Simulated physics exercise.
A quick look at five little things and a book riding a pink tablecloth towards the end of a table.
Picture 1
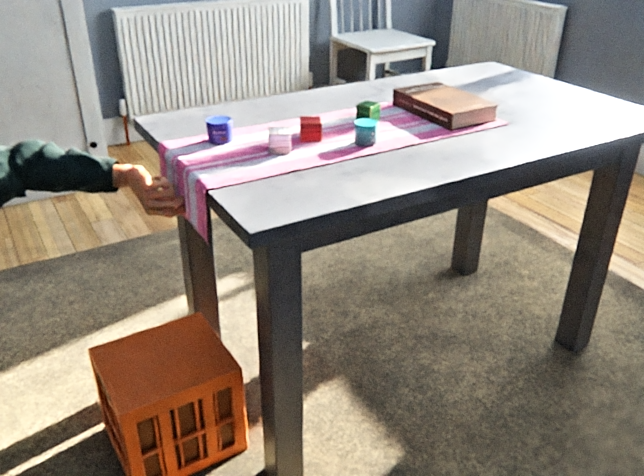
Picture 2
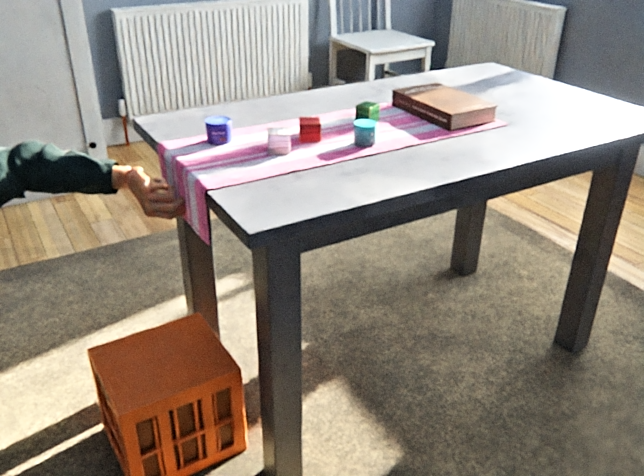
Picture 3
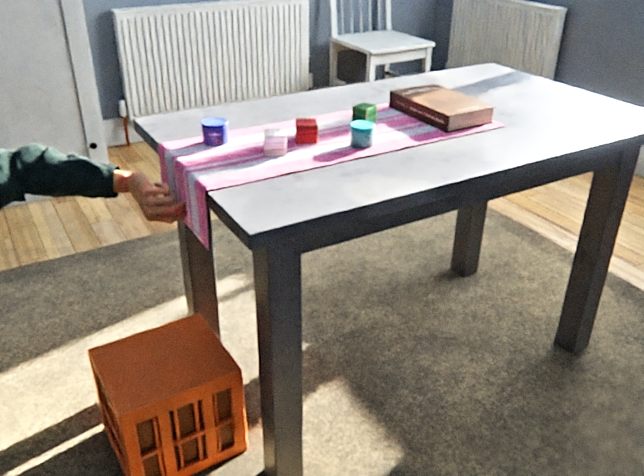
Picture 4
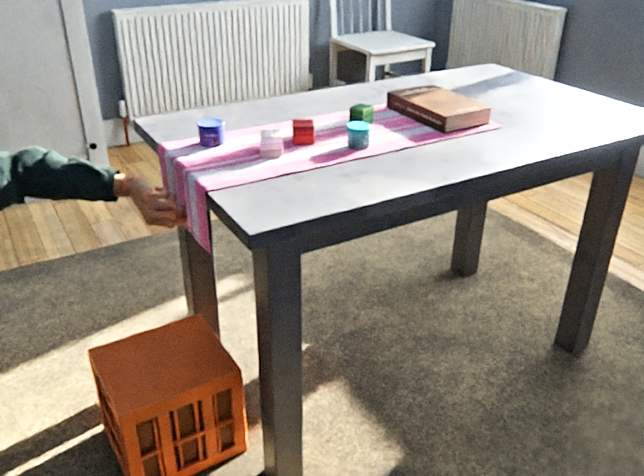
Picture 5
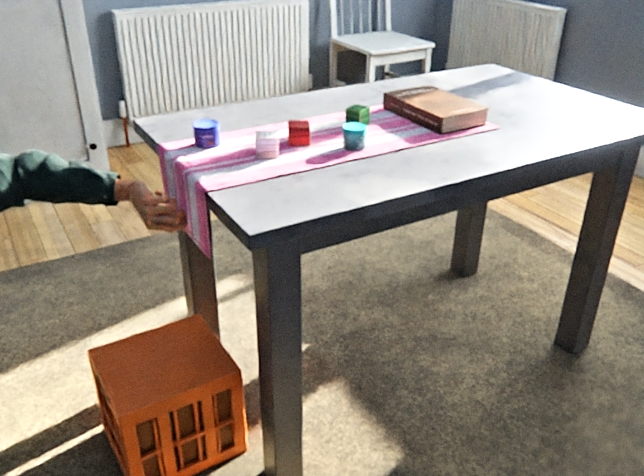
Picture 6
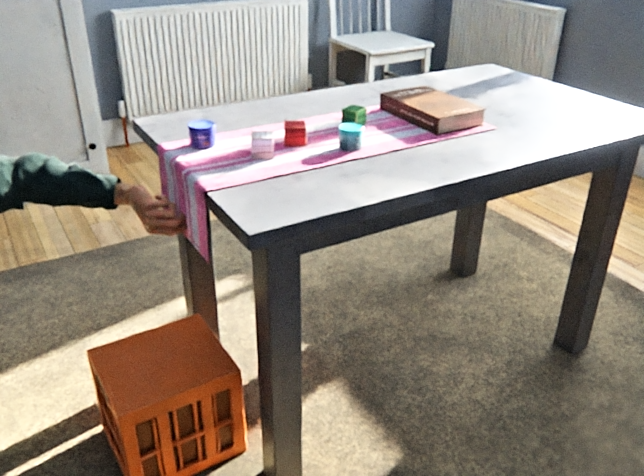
At a grey table, a hand slowly pulls a pink striped cloth and its items left.
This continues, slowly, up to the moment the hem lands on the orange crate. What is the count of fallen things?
The count of fallen things is three.
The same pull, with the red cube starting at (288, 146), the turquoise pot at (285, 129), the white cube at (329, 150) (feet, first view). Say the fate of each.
The red cube falls; the turquoise pot comes down; the white cube tumbles off.
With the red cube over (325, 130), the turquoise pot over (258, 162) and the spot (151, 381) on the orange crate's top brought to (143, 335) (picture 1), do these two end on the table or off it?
The red cube stays on; the turquoise pot comes down.
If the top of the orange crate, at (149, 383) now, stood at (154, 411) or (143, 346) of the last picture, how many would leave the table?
The count: 4 and 2.
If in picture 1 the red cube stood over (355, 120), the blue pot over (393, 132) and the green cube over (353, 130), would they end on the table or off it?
The red cube keeps its place on top, the blue pot holds on, the green cube remains up.
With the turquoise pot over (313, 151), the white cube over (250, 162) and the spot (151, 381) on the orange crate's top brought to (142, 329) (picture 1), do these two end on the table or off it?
The turquoise pot survives; the white cube drops off.
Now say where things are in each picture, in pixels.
Hem (209, 246); blue pot (219, 120); white cube (279, 130); red cube (311, 119); turquoise pot (367, 122); green cube (368, 104); top of the crate (151, 381), in the first frame.
Hem (211, 246); blue pot (218, 120), in the second frame.
Hem (209, 251); white cube (275, 132), in the third frame.
Hem (211, 255); red cube (303, 122); top of the crate (150, 383), in the fourth frame.
Hem (211, 260); turquoise pot (355, 126), in the fifth frame.
Hem (209, 264); blue pot (202, 124); white cube (262, 134); red cube (295, 124); turquoise pot (351, 127); green cube (354, 108), in the sixth frame.
Early on, hem near (188, 276); blue pot gone.
Midway, hem near (191, 321); blue pot and white cube gone.
Near the end, hem on the crate; blue pot, white cube and red cube gone.
Finally, hem on the crate; blue pot, white cube and red cube gone. It carries off three.
